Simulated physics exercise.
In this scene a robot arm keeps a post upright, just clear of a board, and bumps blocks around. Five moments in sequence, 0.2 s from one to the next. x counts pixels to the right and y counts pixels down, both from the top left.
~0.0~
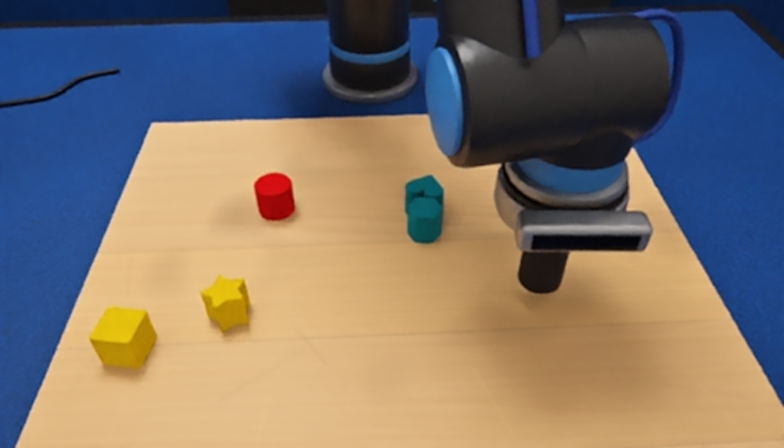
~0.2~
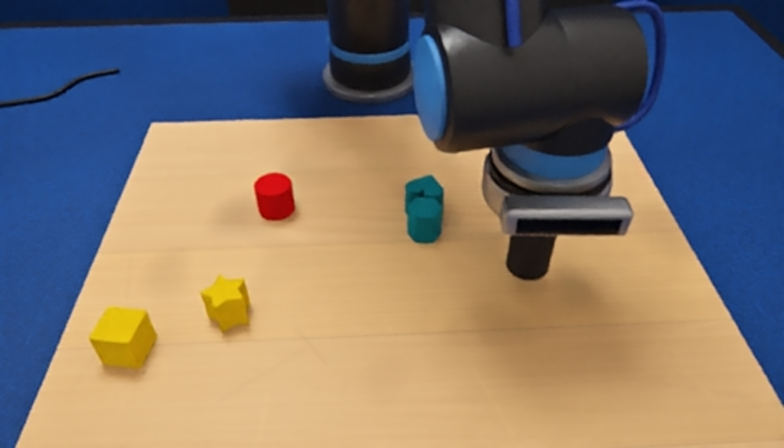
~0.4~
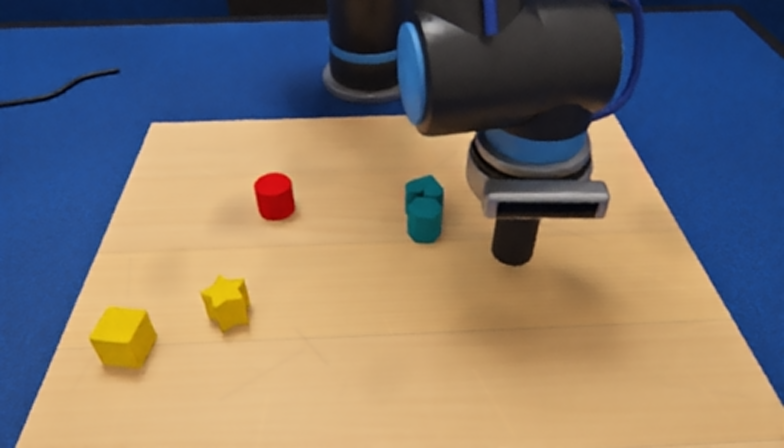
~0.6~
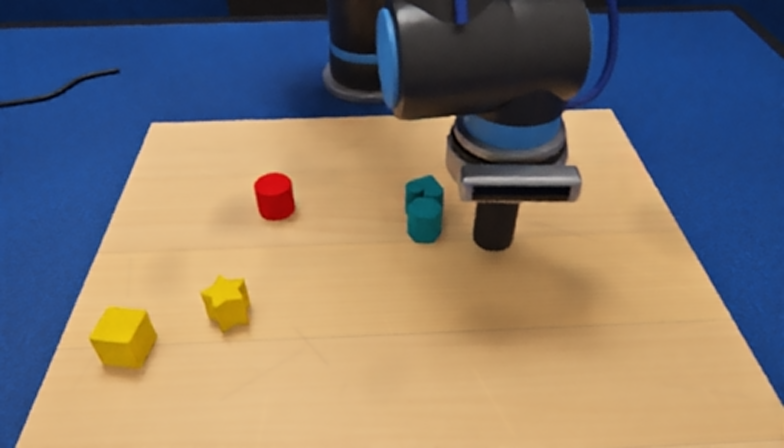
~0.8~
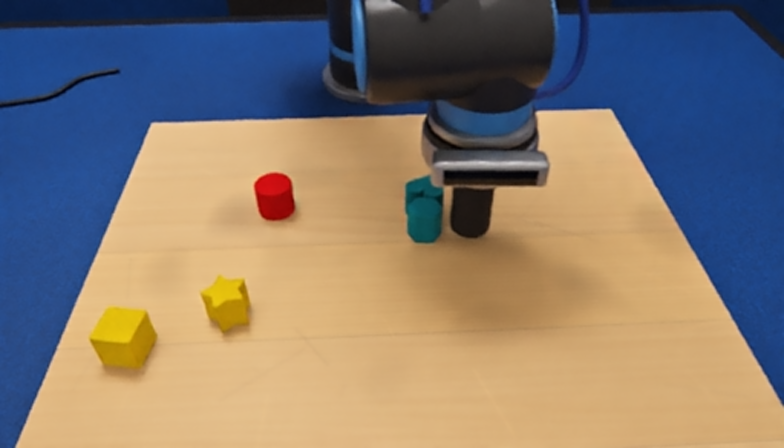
A robot arm moves its black post left across the board, close to two turquoise blocks.
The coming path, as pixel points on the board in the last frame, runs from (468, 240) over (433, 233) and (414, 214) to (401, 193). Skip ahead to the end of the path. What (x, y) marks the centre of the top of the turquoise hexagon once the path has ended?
It comes to (383, 199).
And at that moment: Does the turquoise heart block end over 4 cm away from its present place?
I believe so.
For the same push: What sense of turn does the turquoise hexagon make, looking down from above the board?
That block twists counter-clockwise.
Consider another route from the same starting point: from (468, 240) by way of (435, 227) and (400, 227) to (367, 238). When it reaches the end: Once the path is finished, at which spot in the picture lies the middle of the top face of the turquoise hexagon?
(330, 211)
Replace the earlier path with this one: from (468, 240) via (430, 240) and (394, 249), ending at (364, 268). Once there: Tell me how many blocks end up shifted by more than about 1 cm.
My guess is one.
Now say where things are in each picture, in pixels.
The first frame shows post's lower end at (539, 278); turquoise hexagon at (425, 207); turquoise heart block at (426, 185).
The second frame shows post at (527, 266); blocks still.
The third frame shows post at (512, 252); blocks still.
The fourth frame shows post at (493, 238); blocks still.
The fifth frame shows post at (470, 225); turquoise hexagon at (425, 207); turquoise heart block at (426, 185).
The first path, step by step. One third of the way, post at (433, 217); turquoise hexagon at (398, 203), turned 20° anticlockwise; turquoise heart block at (424, 183).
Two thirds of the way, post at (414, 198); turquoise hexagon at (383, 199), turned 55° anticlockwise; turquoise heart block at (411, 165).
At the end, post at (401, 178); turquoise hexagon at (383, 199), turned 55° anticlockwise; turquoise heart block at (402, 147), turned 20° clockwise.
